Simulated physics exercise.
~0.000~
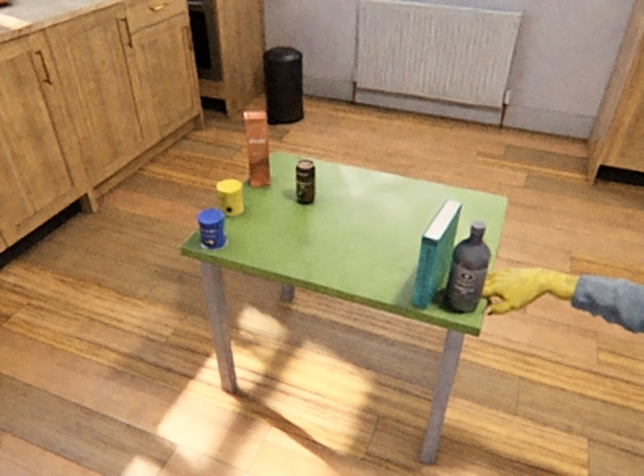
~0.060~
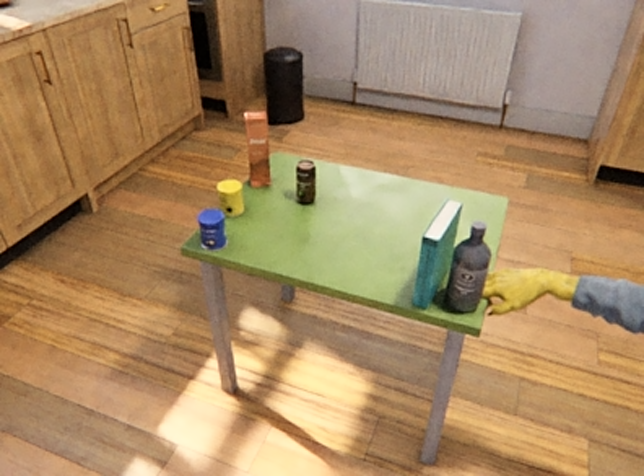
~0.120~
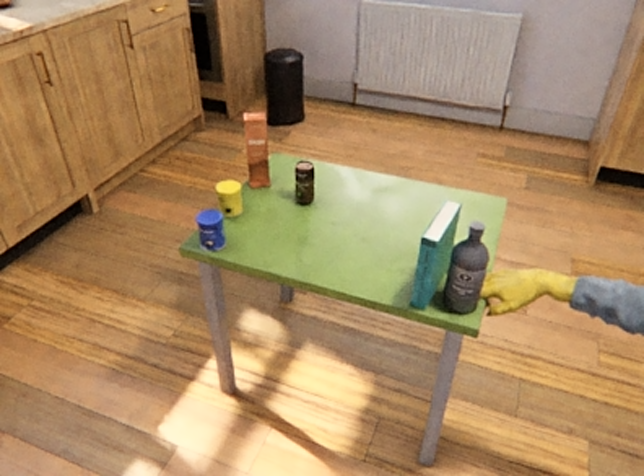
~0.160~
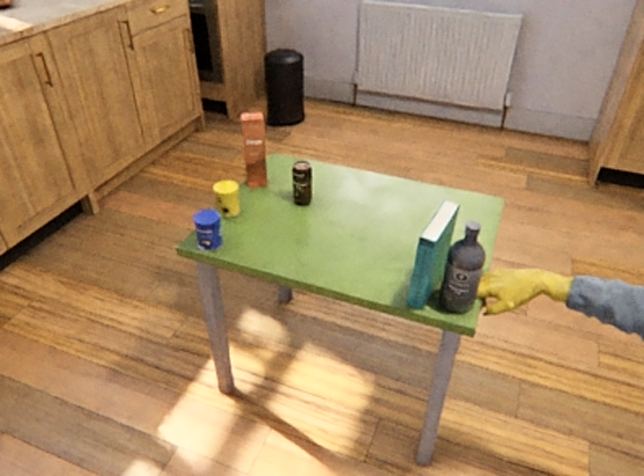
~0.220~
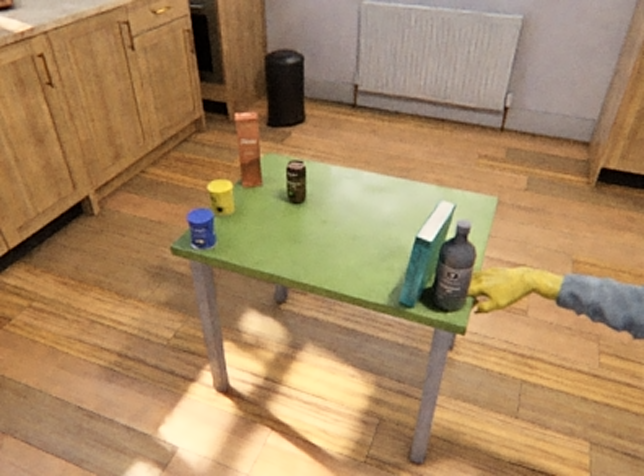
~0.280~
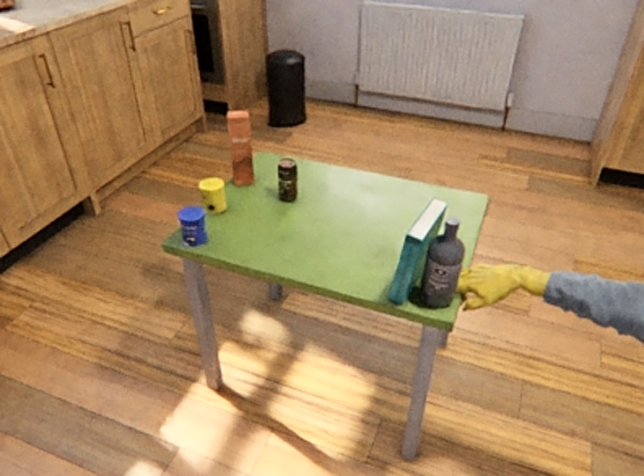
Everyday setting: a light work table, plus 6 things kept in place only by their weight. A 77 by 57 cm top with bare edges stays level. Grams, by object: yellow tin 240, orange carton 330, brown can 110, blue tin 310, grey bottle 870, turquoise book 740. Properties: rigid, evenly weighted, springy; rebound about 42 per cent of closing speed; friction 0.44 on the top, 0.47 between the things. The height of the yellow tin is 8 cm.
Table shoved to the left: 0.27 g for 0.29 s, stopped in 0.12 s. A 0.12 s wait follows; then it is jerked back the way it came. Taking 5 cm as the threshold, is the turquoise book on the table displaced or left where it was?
My guess is it goes out of range.
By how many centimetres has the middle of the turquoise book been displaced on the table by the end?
21 cm.
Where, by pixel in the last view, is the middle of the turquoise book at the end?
You'll find it at about (360, 256).
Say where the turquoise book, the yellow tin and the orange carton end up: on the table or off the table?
Final state - the turquoise book stays within bounds; the yellow tin stays within bounds; the orange carton ends out of bounds.
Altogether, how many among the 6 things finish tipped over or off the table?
All told, 3.
Around 0.78 s, table along by 11 cm; orange carton now off the table; turquoise book on its side near (328, 244); grey bottle on its side.
Around 1.08 s, turquoise book on its side near (361, 256); grey bottle at 53° to upright.
Finally (2.1 s), off the table, orange carton; on their side or leaning hard on the table, grey bottle and turquoise book; the other 3 still in place (within 5 cm). Final places as that camera would see them, turquoise book near (361, 257).
